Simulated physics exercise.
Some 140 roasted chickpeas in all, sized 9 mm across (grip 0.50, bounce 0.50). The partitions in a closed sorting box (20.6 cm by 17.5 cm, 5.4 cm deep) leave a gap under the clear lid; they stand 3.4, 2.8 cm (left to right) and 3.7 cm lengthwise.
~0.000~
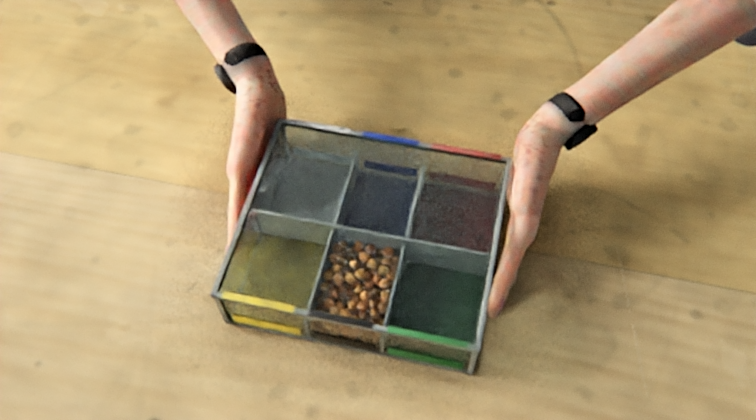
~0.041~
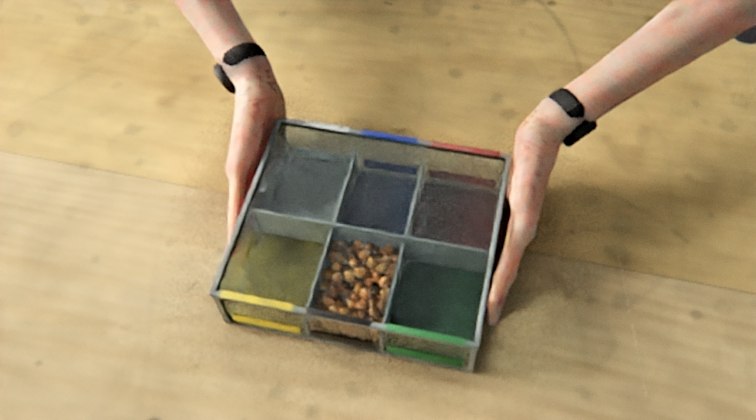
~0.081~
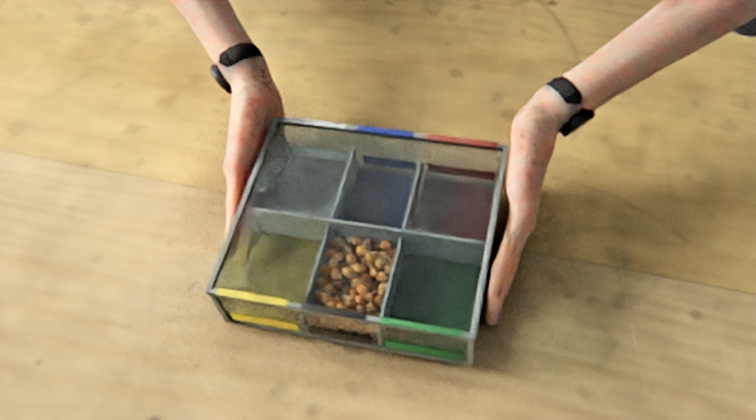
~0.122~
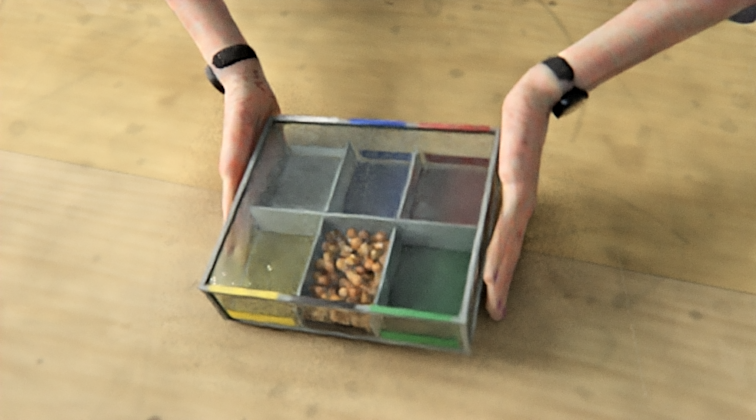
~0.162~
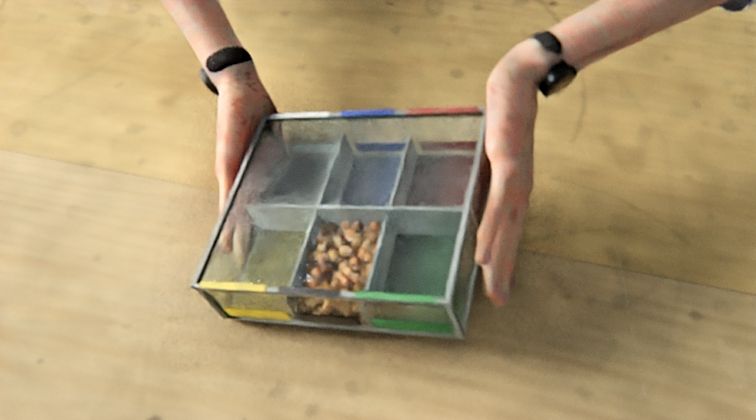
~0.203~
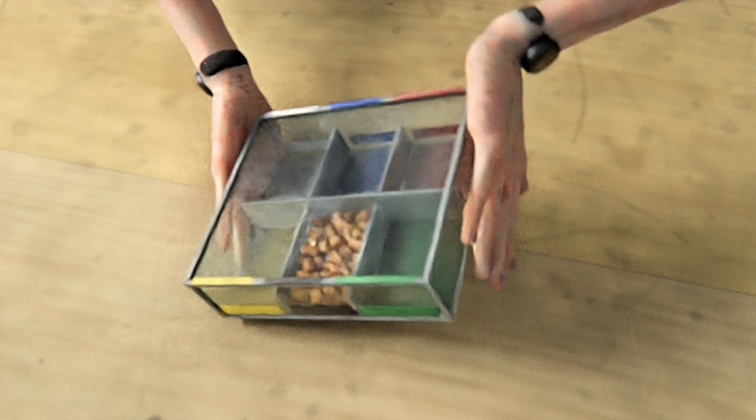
In the video, two hands hold a clear-lidded, six-section box with coloured edge markings on a wooden surface, then tilt it progressively, raising its right side while the small, round brown pieces remain in the front middle section.
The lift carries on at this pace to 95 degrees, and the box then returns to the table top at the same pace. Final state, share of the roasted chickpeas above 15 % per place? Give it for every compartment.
Red: Holds a share within the limit; blue: Holds a share within the limit; green: Holds a share within the limit; yellow: Holds a share past the limit; white: Holds a share within the limit; black: Holds a share past the limit.
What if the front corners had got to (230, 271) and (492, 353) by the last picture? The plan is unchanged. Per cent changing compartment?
Roughly 75 per cent.
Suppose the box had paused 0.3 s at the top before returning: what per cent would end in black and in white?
Result - black: 35 %; white: 15 %.
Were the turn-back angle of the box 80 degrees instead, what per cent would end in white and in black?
In per cent, white comes to 0 and black to 60.
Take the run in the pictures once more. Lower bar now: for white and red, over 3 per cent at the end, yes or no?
With white that holds, while with red that fails.
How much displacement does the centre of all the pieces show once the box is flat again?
Roughly 5.5 cm.
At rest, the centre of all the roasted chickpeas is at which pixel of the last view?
Close to pixel (304, 273).
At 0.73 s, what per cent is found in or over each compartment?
You'd find red at 0, blue at 0, green at 0, yellow at 25, white at 5 and black at 70 per cent.
After 0.73 s, tilt 94 degrees; yellow 25 %, white 5 %, black 70 %.
After 1.08 s, tilt 39 degrees; yellow 45 %, white 10 %, black 45 %.
After 1.52 s, tilt 0 degrees; yellow 45 %, white 10 %, black 45 %.
At rest (1.9 s), red 0 %, blue 0 %, green 0 %, yellow 45 %, white 10 %, black 45 %.
